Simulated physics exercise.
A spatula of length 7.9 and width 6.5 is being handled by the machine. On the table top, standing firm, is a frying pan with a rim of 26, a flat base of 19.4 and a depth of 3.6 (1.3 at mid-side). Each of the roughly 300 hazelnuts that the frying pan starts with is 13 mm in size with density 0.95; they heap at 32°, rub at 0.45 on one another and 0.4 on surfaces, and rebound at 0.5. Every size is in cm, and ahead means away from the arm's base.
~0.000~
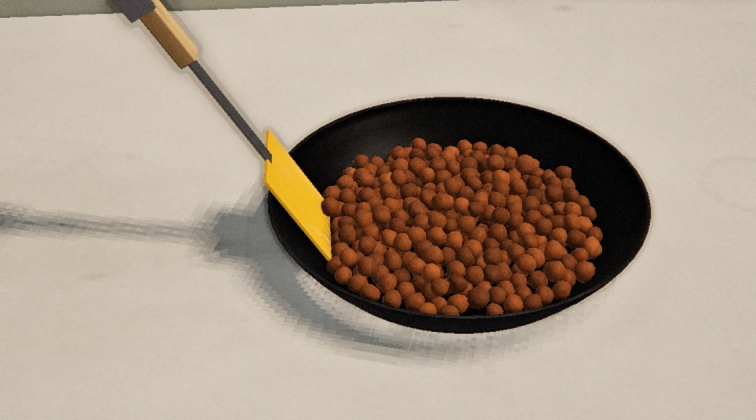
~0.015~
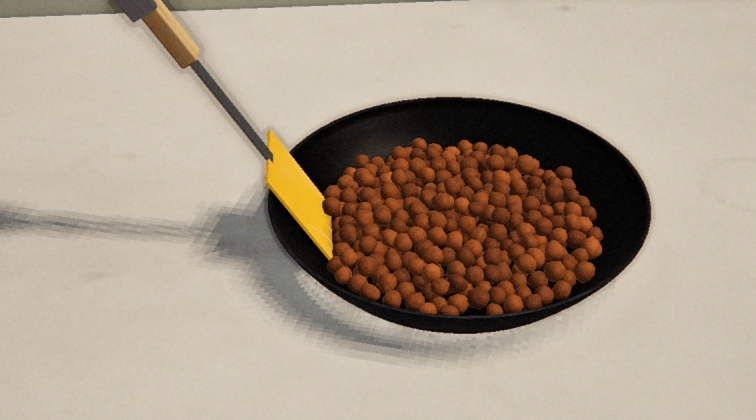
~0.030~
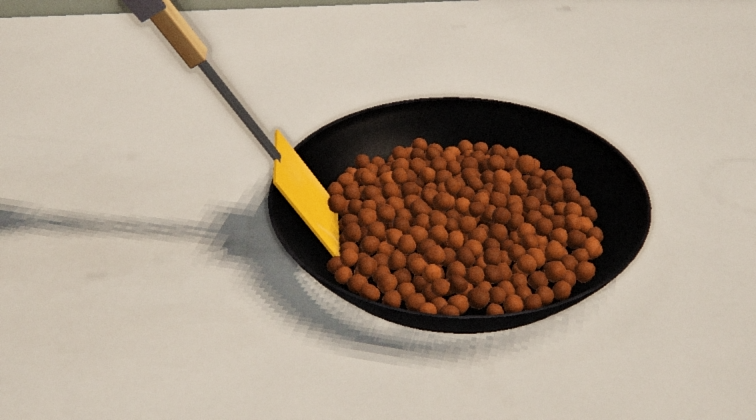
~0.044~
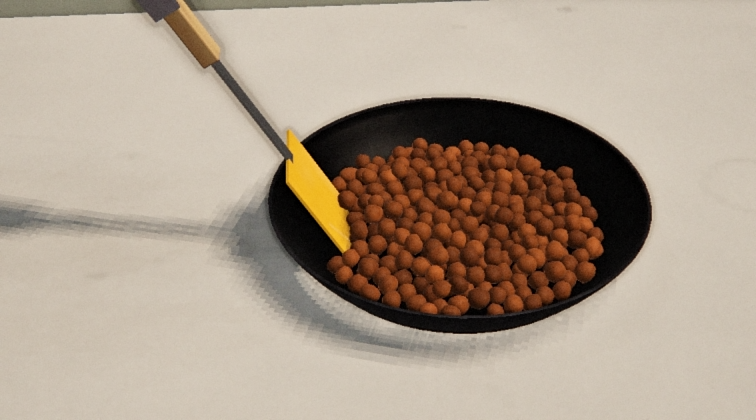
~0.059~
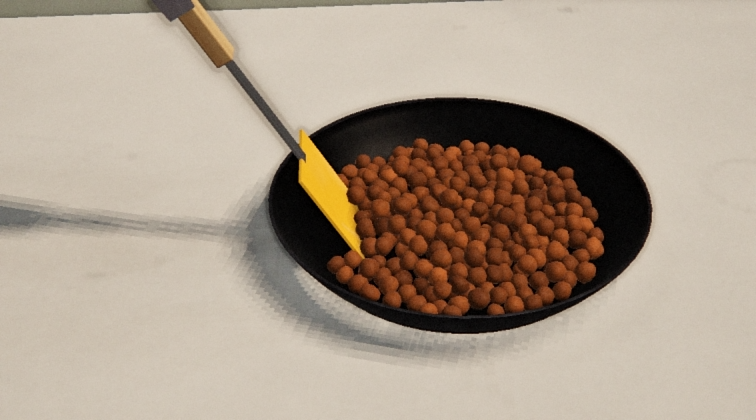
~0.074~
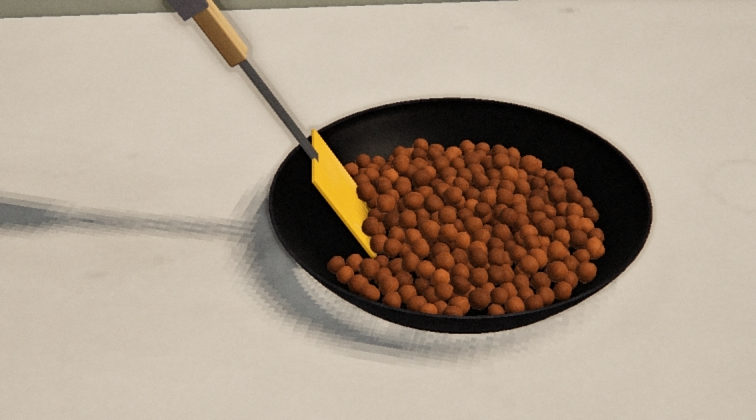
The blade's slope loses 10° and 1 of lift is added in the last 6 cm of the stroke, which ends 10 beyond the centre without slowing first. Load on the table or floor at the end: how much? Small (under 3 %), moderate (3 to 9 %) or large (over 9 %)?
Large.
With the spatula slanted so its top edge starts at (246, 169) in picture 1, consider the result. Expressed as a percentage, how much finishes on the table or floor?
10 percent or so.
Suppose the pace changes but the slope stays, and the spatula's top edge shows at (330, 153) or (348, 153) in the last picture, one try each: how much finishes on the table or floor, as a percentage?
Respectively, around 20 and 25 per cent.
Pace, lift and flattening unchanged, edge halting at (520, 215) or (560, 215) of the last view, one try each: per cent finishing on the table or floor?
0 % and 0 %.
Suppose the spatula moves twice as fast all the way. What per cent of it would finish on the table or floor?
It would be roughly 30 percent.
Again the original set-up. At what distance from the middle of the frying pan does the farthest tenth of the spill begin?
Roughly 30 cm.
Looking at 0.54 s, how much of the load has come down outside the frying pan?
It works out to about 15 in a hundred.
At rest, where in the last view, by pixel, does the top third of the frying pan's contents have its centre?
Close to pixel (566, 195).
By 0.18 s, sloping 60°, highest piece 5 above the table; 297 in the frying pan.
By 0.28 s, sloping 57°, highest piece 5 above the table; 297 in the frying pan.
By 0.54 s, sloping 50°, highest piece 5 above the table; 253 in the frying pan, 43 on the table or floor, 1 on the blade or in flight.
By 1.59 s, sloping 50°, highest piece 5 above the table; 253 in the frying pan, 44 on the table or floor.
Final count, 253 in the frying pan, 44 on the table or floor. That is 15 % on the table or floor.
